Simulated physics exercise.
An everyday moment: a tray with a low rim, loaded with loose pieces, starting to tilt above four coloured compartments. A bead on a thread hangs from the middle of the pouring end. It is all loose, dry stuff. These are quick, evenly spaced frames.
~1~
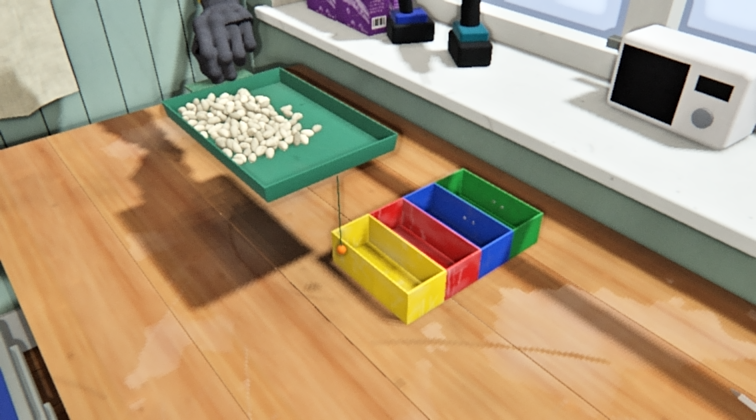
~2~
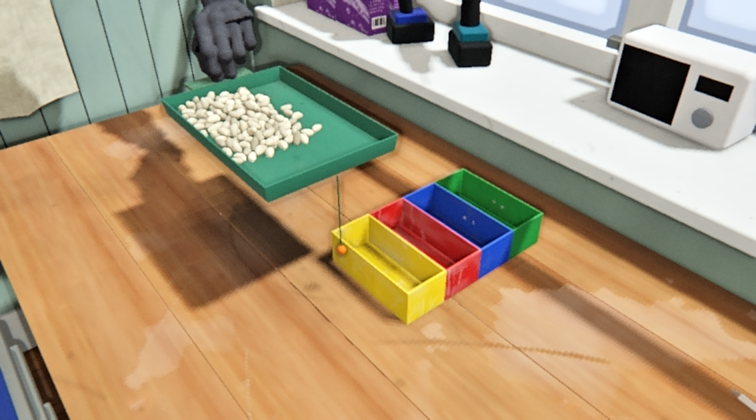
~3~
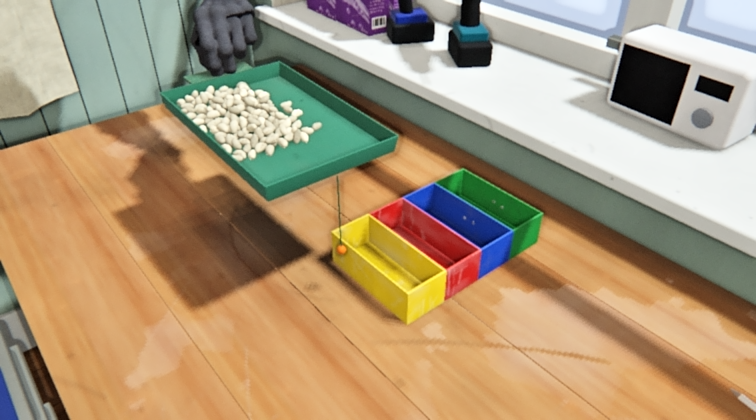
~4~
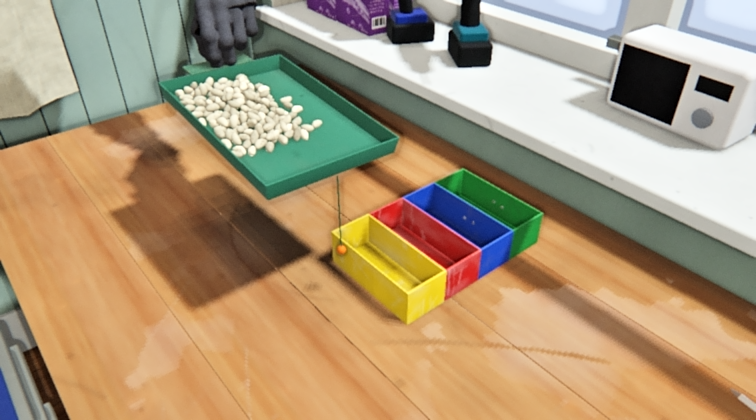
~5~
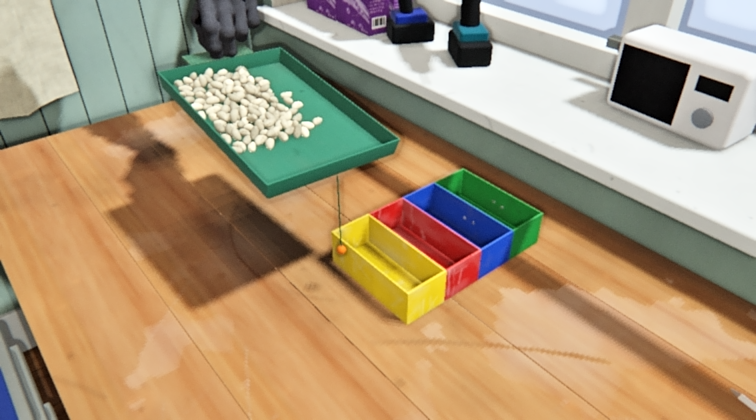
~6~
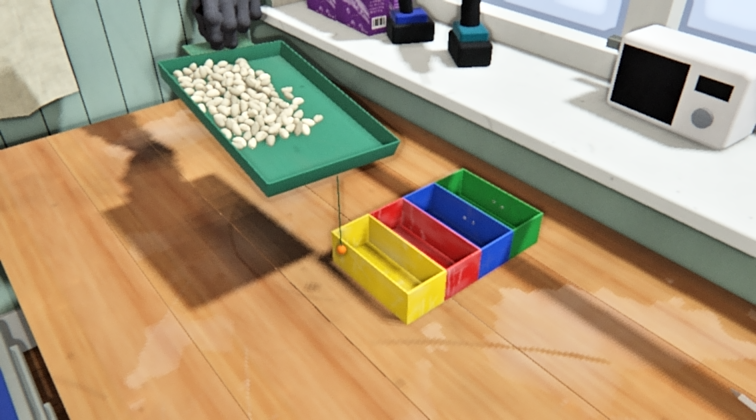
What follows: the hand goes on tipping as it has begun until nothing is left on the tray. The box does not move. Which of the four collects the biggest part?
The yellow one ends fullest.
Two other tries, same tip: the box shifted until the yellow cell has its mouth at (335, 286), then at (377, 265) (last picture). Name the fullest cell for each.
At the first place the cell in blue, at the second the red cell.
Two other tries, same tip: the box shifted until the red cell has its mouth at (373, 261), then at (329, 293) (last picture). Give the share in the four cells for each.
First some 100, then 90 per cent.
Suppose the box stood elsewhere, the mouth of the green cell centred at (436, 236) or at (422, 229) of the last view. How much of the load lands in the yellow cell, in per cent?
First some 0, then 0 per cent.
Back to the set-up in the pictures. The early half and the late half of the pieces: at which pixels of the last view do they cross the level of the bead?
Around (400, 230) and then (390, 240).
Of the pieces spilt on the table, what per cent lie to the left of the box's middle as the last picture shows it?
Near 80 %.
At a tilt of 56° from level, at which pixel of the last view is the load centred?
Near (345, 123).
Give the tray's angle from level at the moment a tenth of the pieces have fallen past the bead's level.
Roughly 100°.
Shortly afterwards, tray tipped steeply; all but a few on the tray; only a few in the red cell; only a few falling or outside the box.
Next, tray tipped right over; all but a few on the tray; a little in the red cell; only a few in the yellow cell; only a few in the blue cell; only a few falling or outside the box.
Some moments later, tray tipped past a quarter turn; near half in the yellow cell; near a quarter in the red cell; only a few in the blue cell; a little falling or outside the box.
In the end, tray tipped past a quarter turn; near half in the yellow cell; near a quarter in the red cell; only a few in the blue cell; none at all in the green cell; a little outside the box.
